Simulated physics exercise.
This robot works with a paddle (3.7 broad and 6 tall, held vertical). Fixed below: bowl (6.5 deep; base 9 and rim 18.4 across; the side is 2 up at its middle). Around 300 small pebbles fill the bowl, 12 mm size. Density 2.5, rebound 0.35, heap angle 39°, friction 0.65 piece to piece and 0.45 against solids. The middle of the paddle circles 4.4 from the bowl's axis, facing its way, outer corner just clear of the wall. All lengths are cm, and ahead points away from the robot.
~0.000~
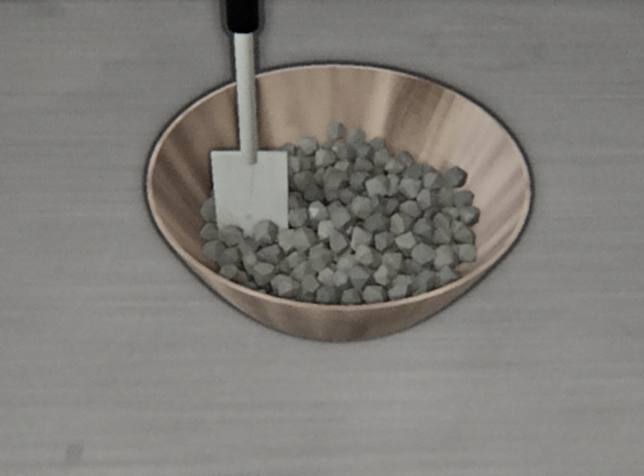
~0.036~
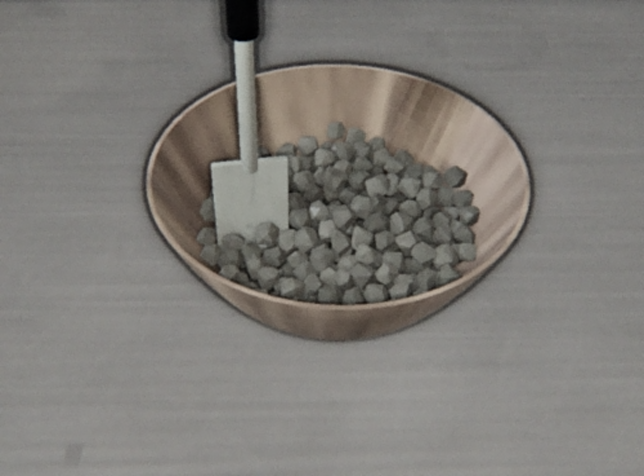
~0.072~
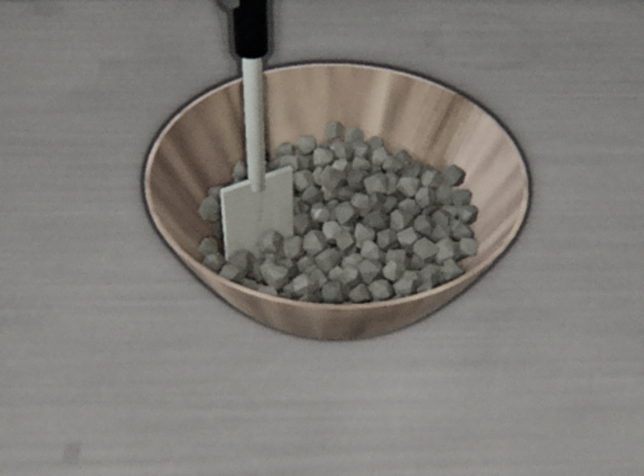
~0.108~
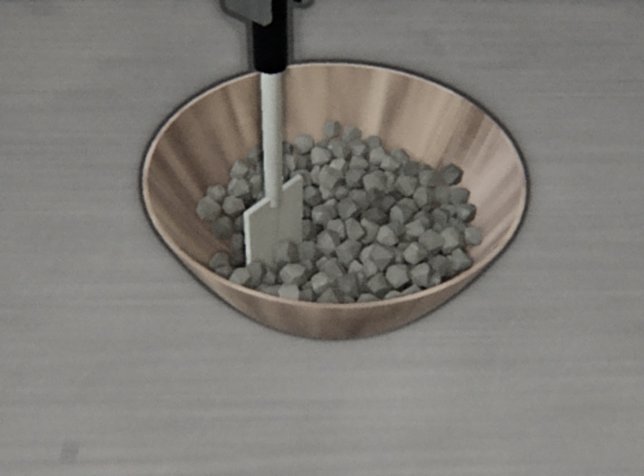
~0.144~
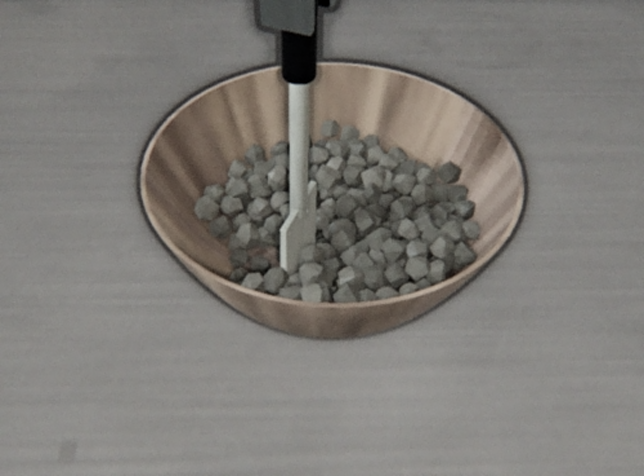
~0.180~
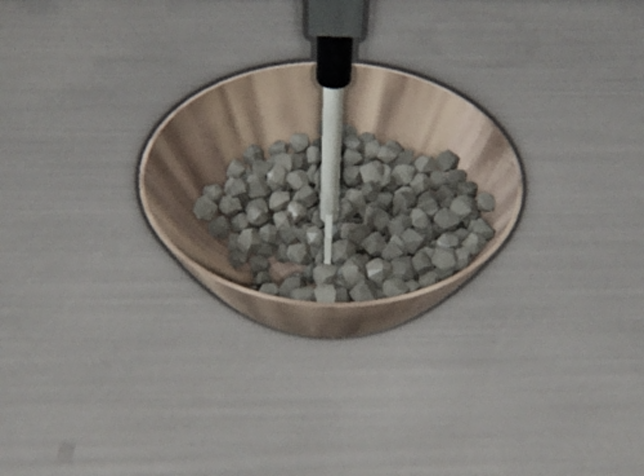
At the start, a flat pale paddle with a black handle stands upright at the left side of a copper-coloured bowl of small grey pebbles. The robot's tool sweeps it rightward and slightly nearer through the pebbles, turning the blade until it shows edge-on, as the pebbles shift and bare the lower left wall.
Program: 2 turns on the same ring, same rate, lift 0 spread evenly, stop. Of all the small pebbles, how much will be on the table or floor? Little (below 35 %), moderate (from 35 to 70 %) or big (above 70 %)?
A little share, below 35 %, ends on the table or floor.
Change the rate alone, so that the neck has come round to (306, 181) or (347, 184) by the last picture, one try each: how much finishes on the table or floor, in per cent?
About 25 and 25 per cent.
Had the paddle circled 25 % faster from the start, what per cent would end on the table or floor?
Then about 35 per cent.
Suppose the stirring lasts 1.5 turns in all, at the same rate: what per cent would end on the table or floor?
It would be near 15 per cent.
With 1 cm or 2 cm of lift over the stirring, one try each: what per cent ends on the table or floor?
About 15 and 15 per cent.
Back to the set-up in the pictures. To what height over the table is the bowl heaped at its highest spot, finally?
Roughly 7.5 cm.
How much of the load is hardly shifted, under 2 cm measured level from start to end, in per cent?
About 5 per cent.
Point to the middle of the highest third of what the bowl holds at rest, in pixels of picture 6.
At about (242, 255).
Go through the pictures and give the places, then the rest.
Paddle neck at (248, 128), 0° round; upper third of the load around (351, 214), from x 210 to 470, top at y 130; 304 in the bowl, in the first picture.
Paddle neck at (248, 136), 9° round; upper third of the load around (346, 221), from x 205 to 470, top at y 130, in the second picture.
Paddle neck at (256, 154), 28° round; upper third of the load around (348, 235), from x 210 to 470, top at y 130, in the third picture.
Paddle neck at (273, 169), 48° round; upper third of the load around (350, 236), from x 210 to 475, top at y 130, in the fourth picture.
Paddle neck at (299, 180), 67° round; upper third of the load around (363, 239), from x 210 to 470, top at y 130, in the fifth picture.
Paddle neck at (330, 184), 86° round; upper third of the load around (394, 239), from x 205 to 485, top at y 130; 304 in the bowl, in the sixth picture.
By 0.64 s, 336° round, highest piece 9 above the table; 280 in the bowl, 19 on the table or floor, 5 in flight or on the tool.
By 1.10 s, 225° round, highest piece 8 above the table; 253 in the bowl, 44 on the table or floor, 7 in flight or on the tool.
By 1.53 s, 0° round, highest piece 7 above the table; 230 in the bowl, 74 on the table or floor.
By 2.23 s, 0° round, highest piece 7 above the table; 230 in the bowl, 74 on the table or floor.
Final count, 230 in the bowl, 74 on the table or floor. That is 24 % on the table or floor.
